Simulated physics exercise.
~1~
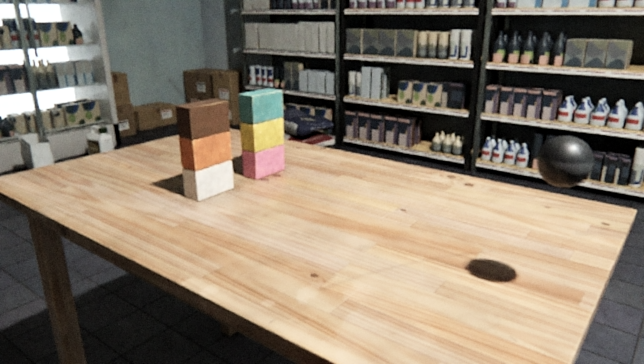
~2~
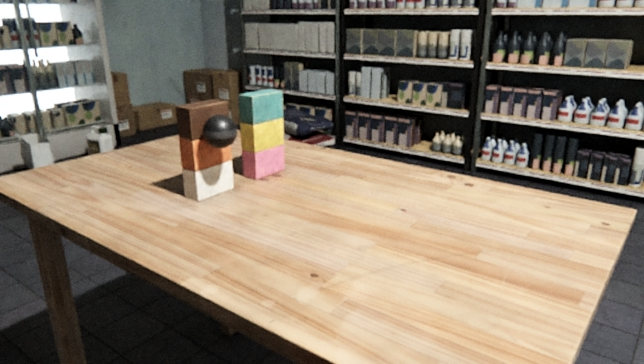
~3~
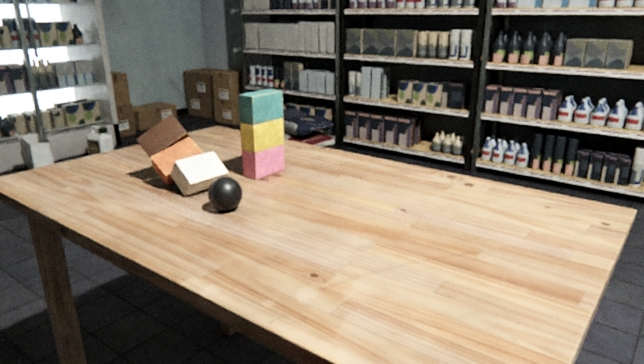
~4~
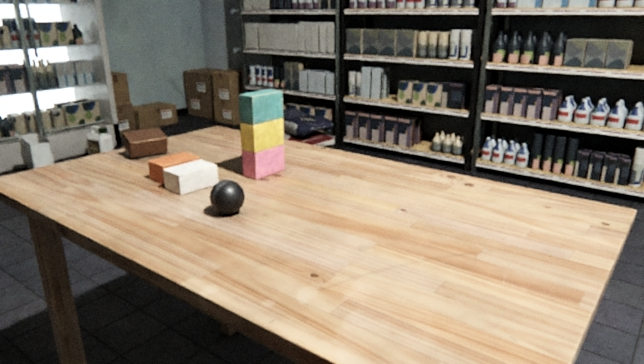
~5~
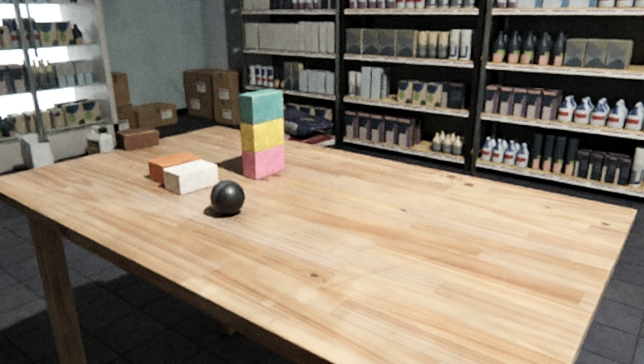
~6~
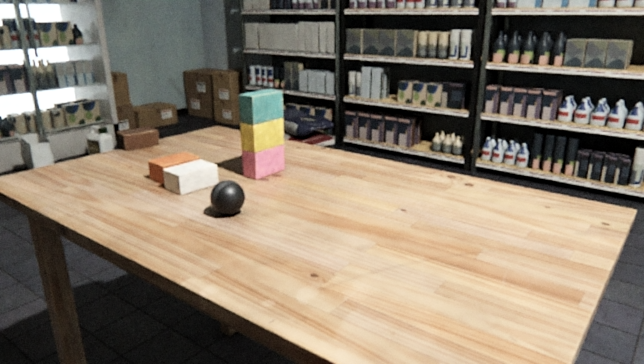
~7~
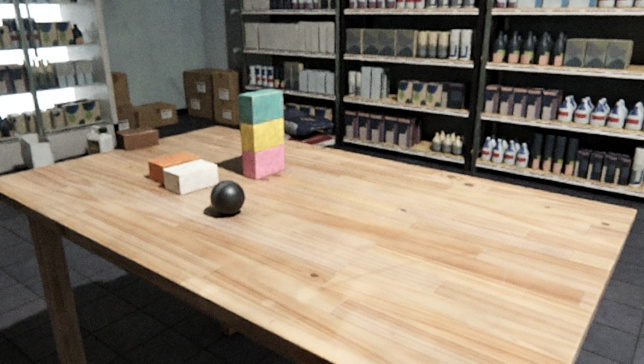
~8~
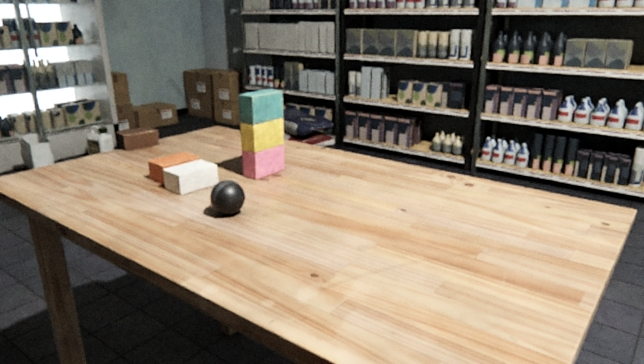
In a shop lined with stocked shelves, a bare wooden table is seen from slightly above, with a still view. Toward its left side stand two stacks of three blocks, one brown over orange over white, the other turquoise over yellow over pink just behind and to the right. A black ball in the air at the right flies left and reaches the nearer stack. That stack collapses, its blocks toppling as the ball drops to the tabletop in front. The brown block ends up farther back on the left, the orange and white blocks lie close together near the resting ball, and the other stack stays standing.
